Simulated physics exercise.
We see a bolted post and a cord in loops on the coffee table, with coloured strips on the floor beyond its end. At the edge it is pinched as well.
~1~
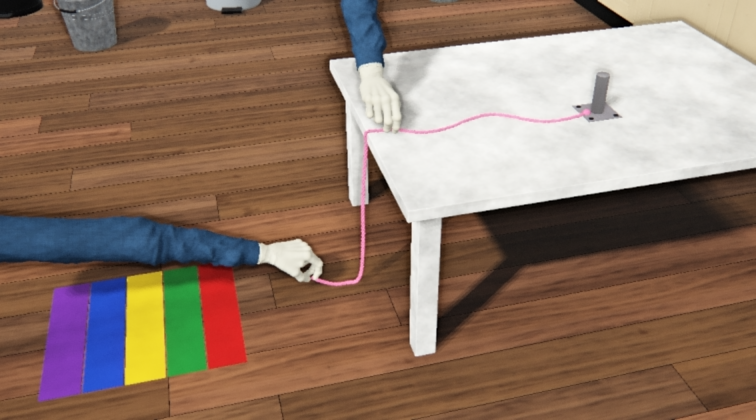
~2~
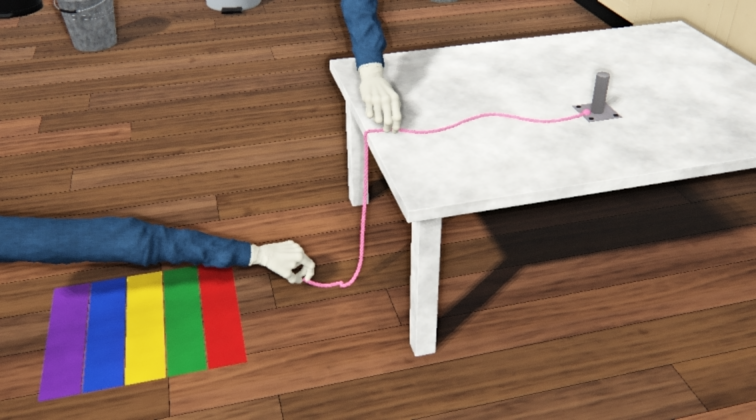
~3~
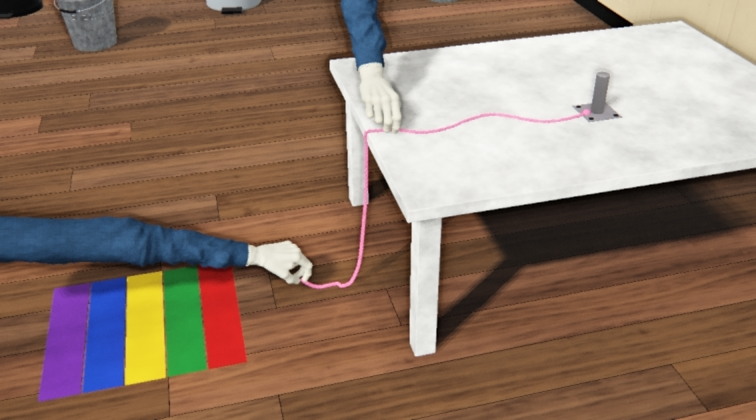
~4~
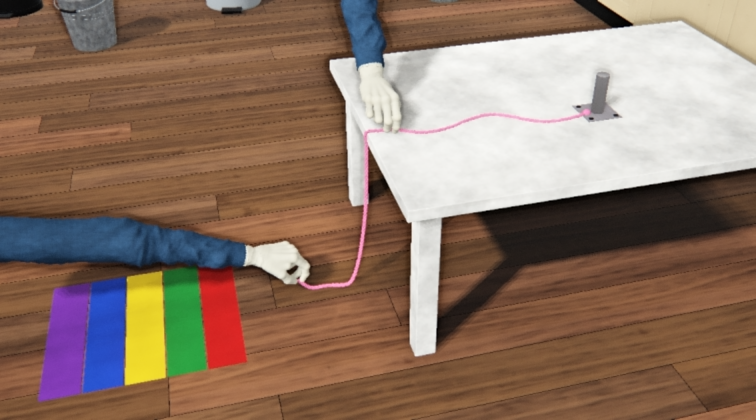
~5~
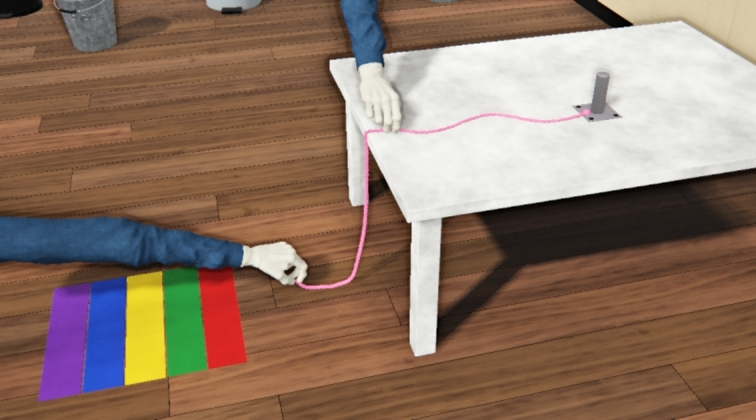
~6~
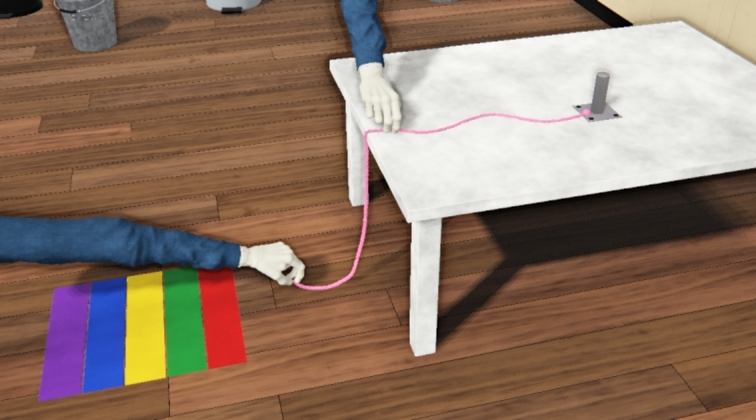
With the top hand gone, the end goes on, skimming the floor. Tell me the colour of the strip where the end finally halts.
It halts over green.
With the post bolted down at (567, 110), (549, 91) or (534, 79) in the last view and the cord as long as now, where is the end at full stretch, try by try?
Pixels, try by try: About (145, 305), (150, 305), (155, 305).
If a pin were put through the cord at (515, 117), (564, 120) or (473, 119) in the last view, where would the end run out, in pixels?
First near (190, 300), then near (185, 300), then near (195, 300).
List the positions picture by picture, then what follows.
End (312, 278); red (225, 344); green (186, 352); yellow (145, 359); blue (104, 367); purple (62, 374), in the first picture.
End (304, 279); cord through (561, 120) (485, 115) (420, 133) (366, 157) (364, 217) (355, 276), in the second picture.
End (301, 279), in the third picture.
End (299, 280); cord through (561, 120) (485, 115) (420, 133) (366, 157) (365, 217) (354, 276), in the fourth picture.
End (296, 280), in the fifth picture.
End (294, 281); cord through (561, 120) (485, 115) (420, 133) (367, 157) (365, 217) (350, 276), in the sixth picture.
Early on, end near (256, 287); short of the strips.
Midway, end near (209, 295); over red.
At the end of the slack, end near (181, 300); over green. It halts on the green strip.
